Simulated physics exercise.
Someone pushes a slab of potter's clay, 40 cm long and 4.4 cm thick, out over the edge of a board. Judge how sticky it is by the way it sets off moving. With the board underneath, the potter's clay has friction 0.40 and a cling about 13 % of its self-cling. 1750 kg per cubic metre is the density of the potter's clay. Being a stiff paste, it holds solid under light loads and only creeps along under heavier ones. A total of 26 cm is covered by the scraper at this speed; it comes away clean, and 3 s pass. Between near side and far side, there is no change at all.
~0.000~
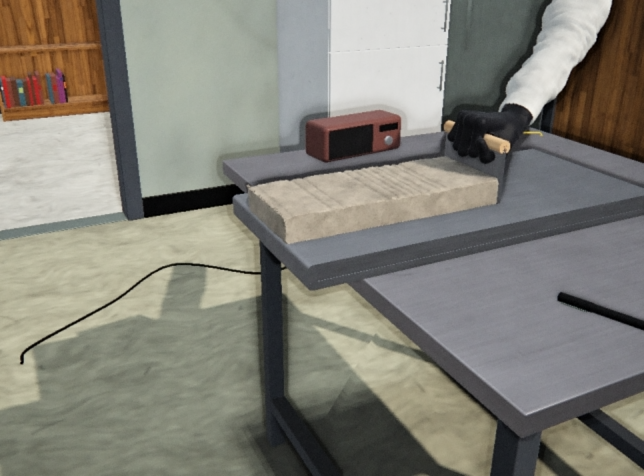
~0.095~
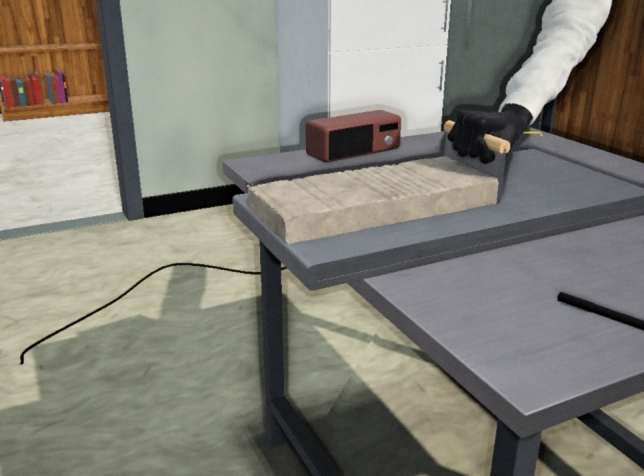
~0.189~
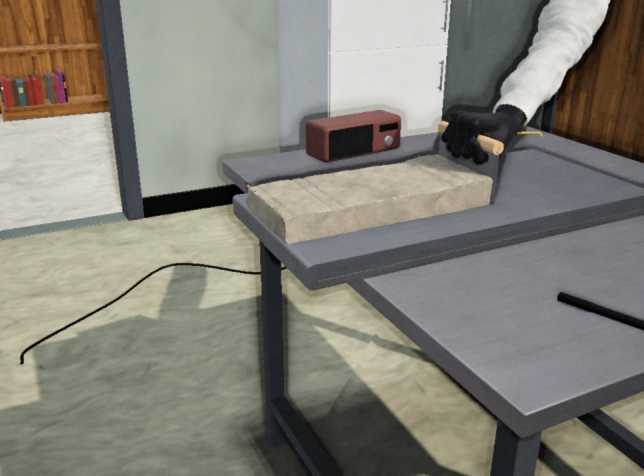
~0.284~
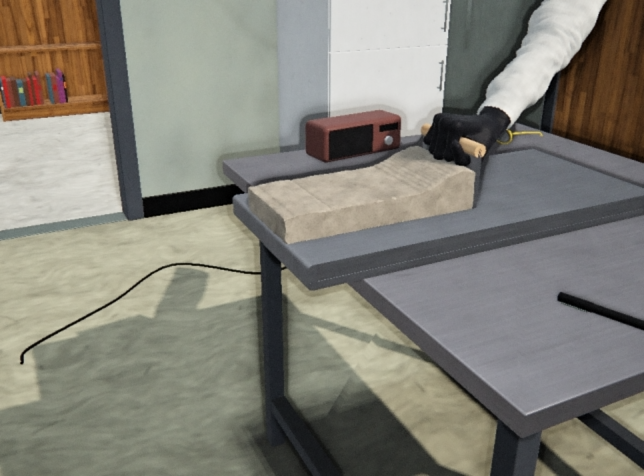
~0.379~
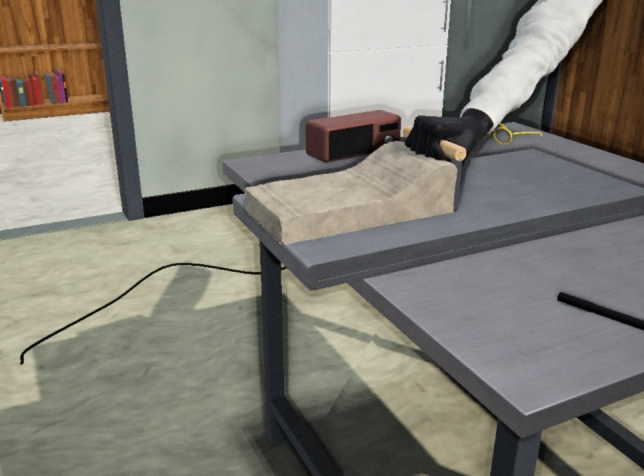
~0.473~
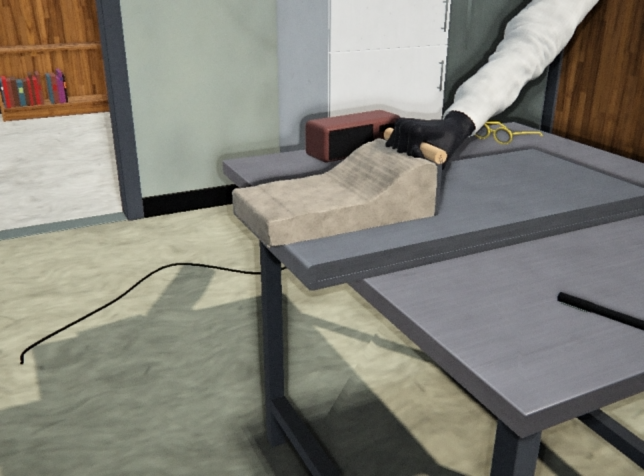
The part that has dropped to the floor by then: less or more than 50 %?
Lower than 50 %.
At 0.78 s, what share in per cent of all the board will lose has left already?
Roughly 90 percent.
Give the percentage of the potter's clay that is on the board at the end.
On the board, about 60 percent.
By 0.78 s, 62 % lies on the board and 0 % has fallen.
By 1.13 s, 60 % lies on the board and 40 % has fallen.
By 1.49 s, 60 % lies on the board and 40 % has fallen.
By 1.85 s, 60 % lies on the board and 40 % has fallen.
By 3.85 s, at the end, 60 % lies on the board and 40 % has fallen.
